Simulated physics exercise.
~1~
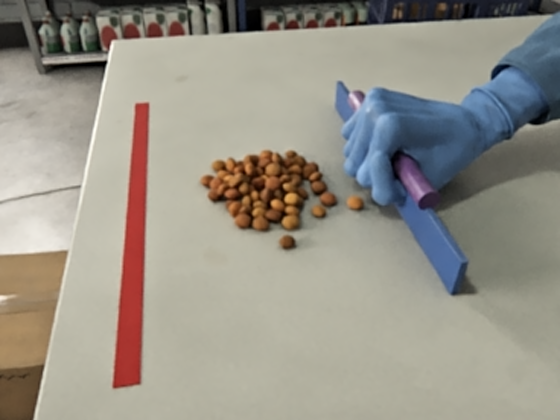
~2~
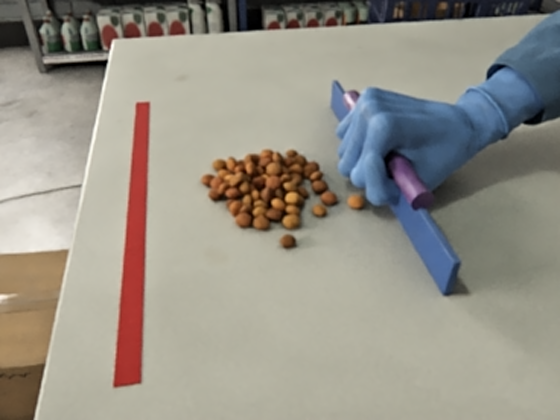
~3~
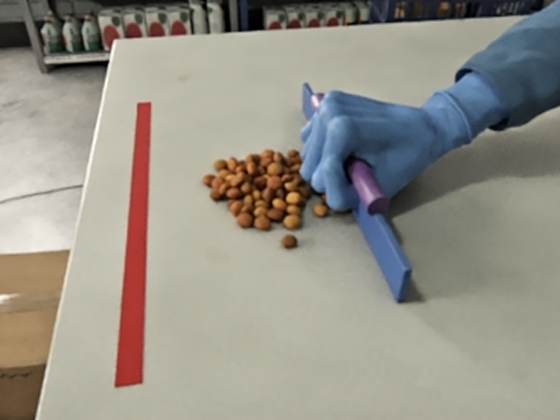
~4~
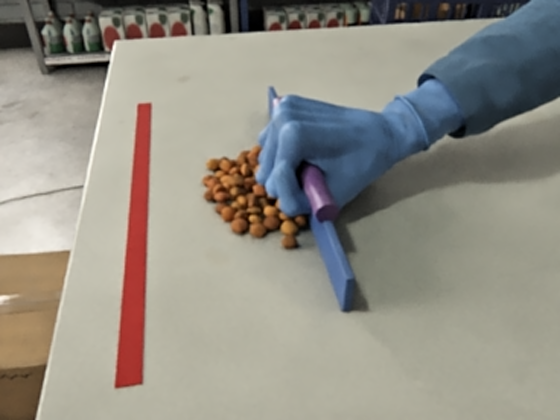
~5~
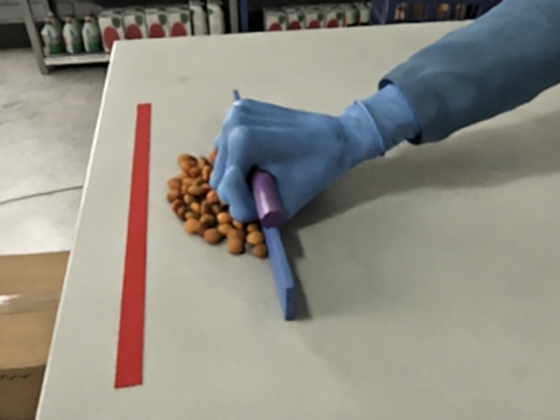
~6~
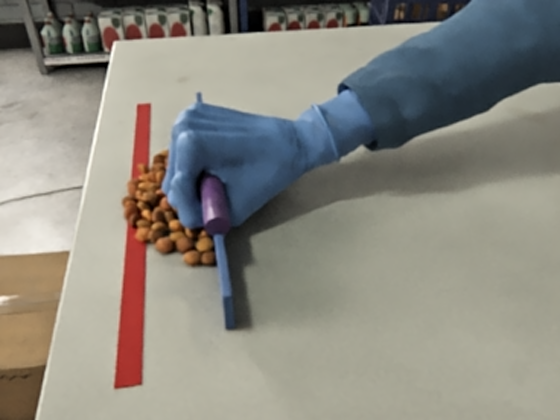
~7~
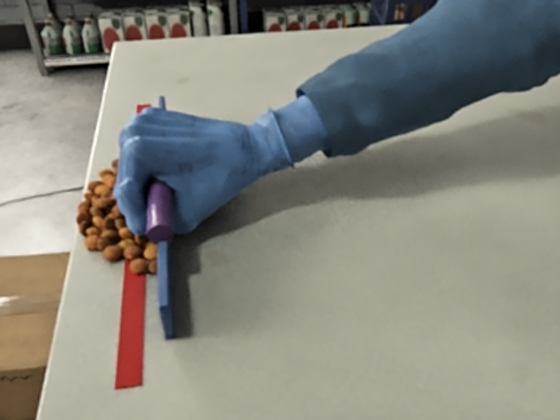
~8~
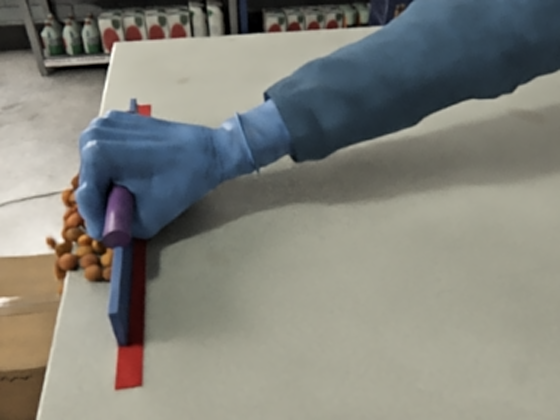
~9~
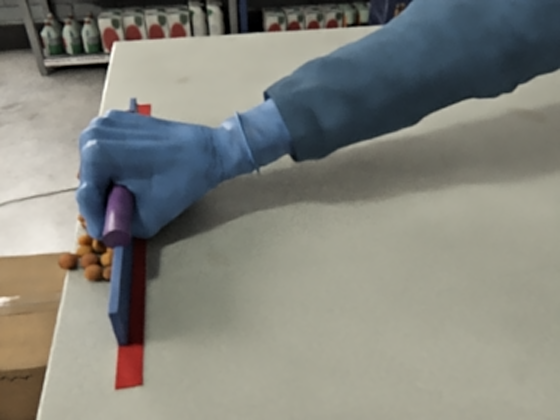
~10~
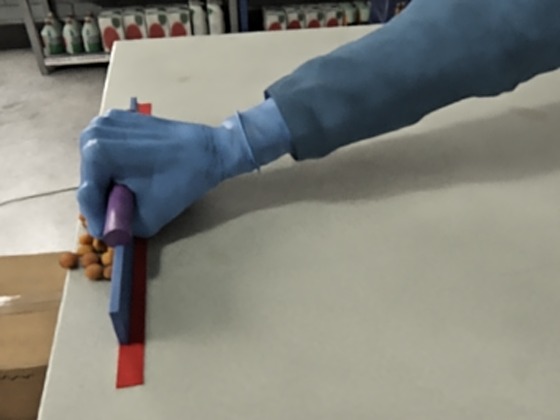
In the video, a blue-gloved hand uses a blue scraper with a purple handle to push a heap of small brown pellets left across a pale table, stopping at the red tape as roughly half the heap goes over the edge and several pellets remain beside the blade.
